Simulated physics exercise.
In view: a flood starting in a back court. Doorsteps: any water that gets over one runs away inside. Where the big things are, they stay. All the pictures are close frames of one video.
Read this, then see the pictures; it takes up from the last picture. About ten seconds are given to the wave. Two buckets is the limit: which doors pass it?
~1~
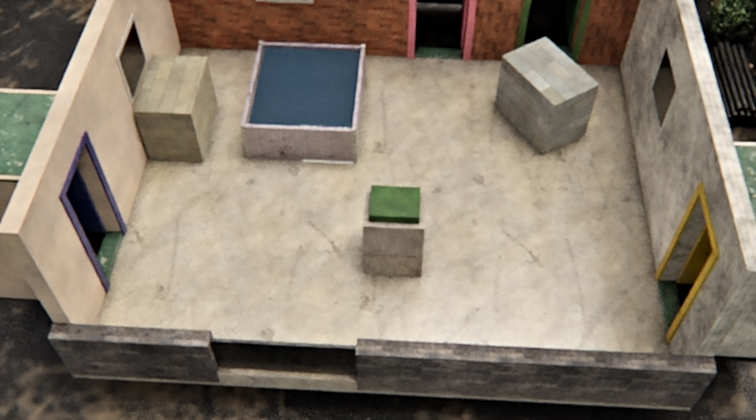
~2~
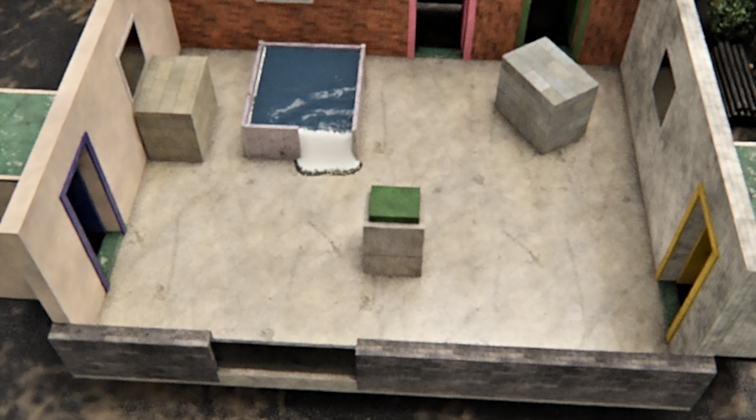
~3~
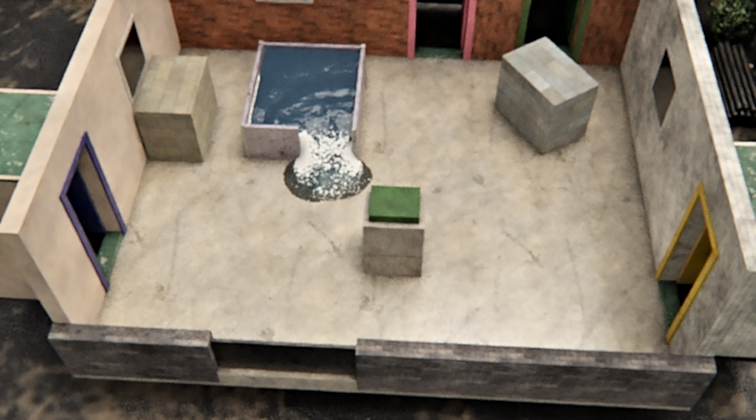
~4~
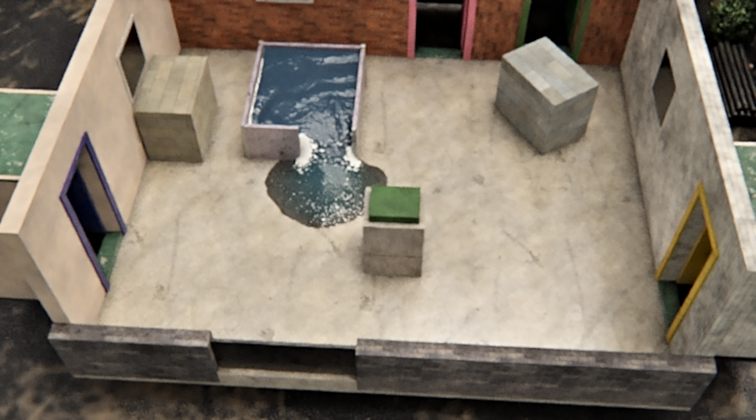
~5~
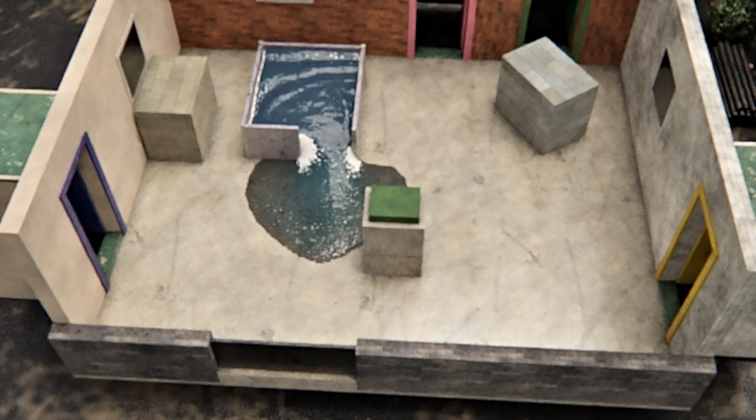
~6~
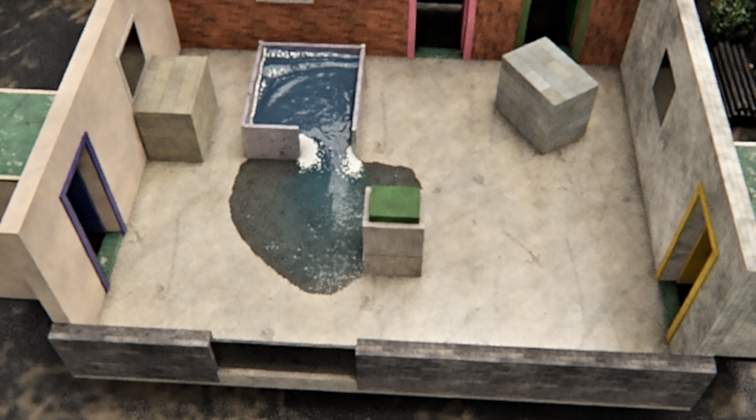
In order: Yellow door: Exceeds two buckets; green door: Within two buckets; blue door: Within two buckets; pink door: Within two buckets.
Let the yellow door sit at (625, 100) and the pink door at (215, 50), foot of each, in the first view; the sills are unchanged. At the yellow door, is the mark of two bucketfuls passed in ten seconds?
Note - yellow door ends up lower.
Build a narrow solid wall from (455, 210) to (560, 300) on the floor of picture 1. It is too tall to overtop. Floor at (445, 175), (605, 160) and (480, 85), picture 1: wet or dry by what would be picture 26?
Point by point: First submerged, second not reached, third not reached.
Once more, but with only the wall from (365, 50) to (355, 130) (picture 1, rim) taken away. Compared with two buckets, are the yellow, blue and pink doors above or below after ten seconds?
Going through them, the yellow one clears the cutoff, the blue one falls below the cutoff, the pink one clears the cutoff.
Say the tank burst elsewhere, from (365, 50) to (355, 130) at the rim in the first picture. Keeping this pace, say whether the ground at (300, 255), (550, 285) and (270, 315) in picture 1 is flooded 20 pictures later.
Unwetted, submerged, unwetted.
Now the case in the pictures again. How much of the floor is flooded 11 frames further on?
Near 35 in a hundred.
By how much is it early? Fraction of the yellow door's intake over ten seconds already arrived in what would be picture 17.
Result: 0 % of the ten-second total.
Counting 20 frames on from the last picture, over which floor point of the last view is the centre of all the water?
At about (328, 213).
A moment on, water covers 25 % of the floor; the yellow door not reached, the green door not reached, the blue door not reached, the pink door not reached.
Next, water covers 35 % of the floor; the yellow door not reached, the green door not reached, the blue door not reached, the pink door not reached.
Then, water covers 55 % of the floor; the yellow door under two buckets in, the green door not reached, the blue door wet at the sill, nothing in, the pink door not reached.
Later, water covers 70 % of the floor; the yellow door over two buckets in, the green door not reached, the blue door wet at the sill, nothing in, the pink door not reached.
In the end, water covers 80 % of the floor; the yellow door over two buckets in, the green door wet at the sill, nothing in, the blue door wet at the sill, nothing in, the pink door not reached.
